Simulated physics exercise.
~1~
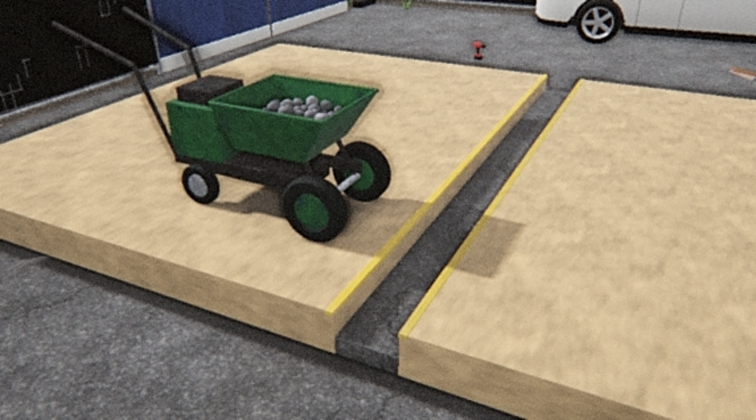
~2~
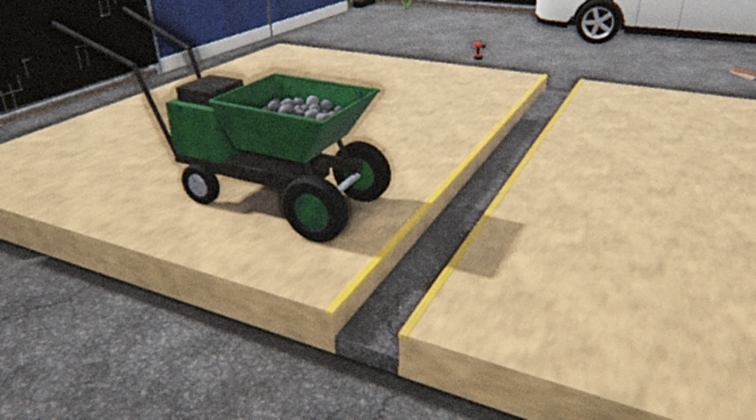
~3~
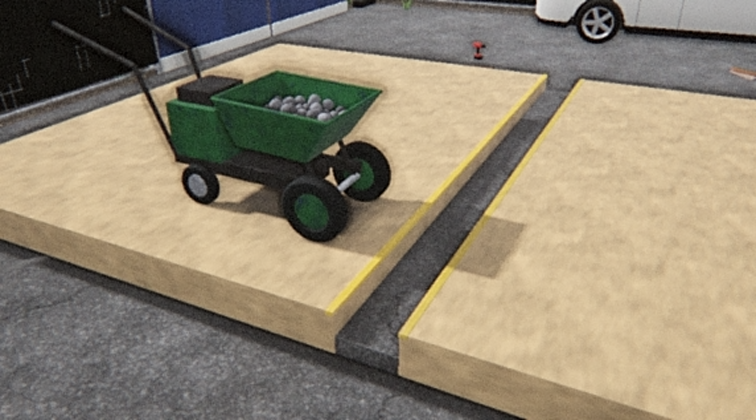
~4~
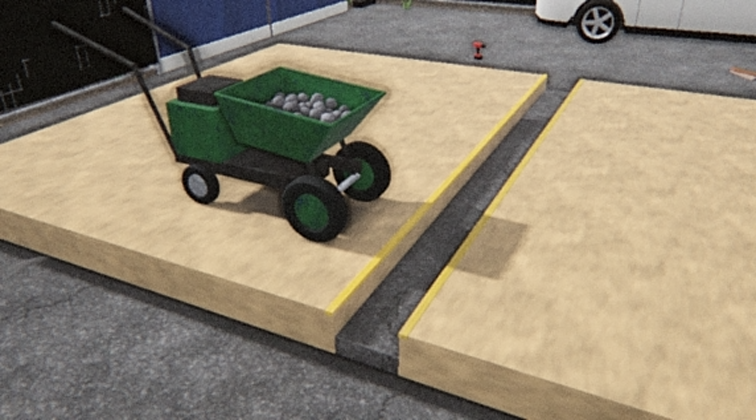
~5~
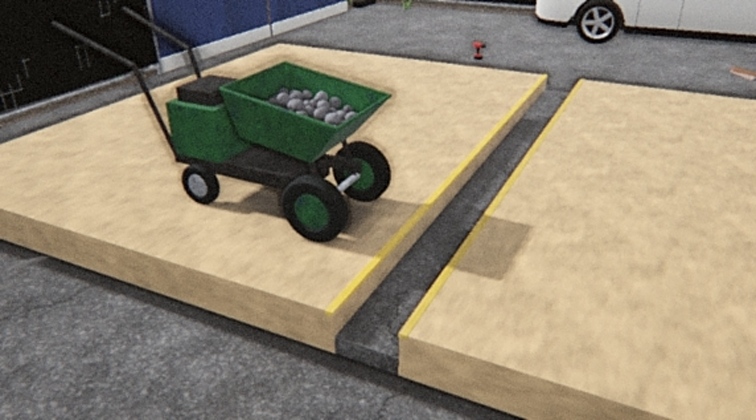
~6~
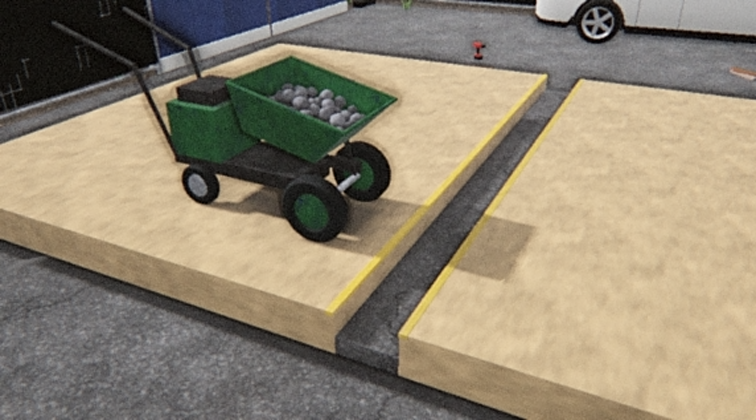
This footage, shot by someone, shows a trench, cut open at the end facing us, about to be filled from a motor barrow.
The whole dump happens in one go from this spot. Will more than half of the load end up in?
Yes: Ends mostly inside.
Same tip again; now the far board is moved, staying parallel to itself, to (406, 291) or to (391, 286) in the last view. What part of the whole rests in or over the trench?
You'd get 30 % in the first case and 10 % in the second.
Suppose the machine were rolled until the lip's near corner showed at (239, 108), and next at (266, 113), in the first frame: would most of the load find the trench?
Respectively: A smaller portion, the bigger portion.
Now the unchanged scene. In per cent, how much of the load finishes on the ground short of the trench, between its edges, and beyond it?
Short 0 %, between 70 %, beyond 30 %.
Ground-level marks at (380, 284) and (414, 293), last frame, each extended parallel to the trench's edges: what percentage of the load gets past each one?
Near 90 % and near 50 %, in that order.
Just after the last frame, skip tipped steeply; every one in the skip.
A moment on, skip tipped steeply; every one in the skip.
Further on, skip tipped right over; roughly a third in the skip; roughly a third in or heaped over the trench; roughly a quarter beyond it; just a few falling.
When it is over, skip tipped right over; roughly two thirds in or heaped over the trench; roughly a third beyond it.
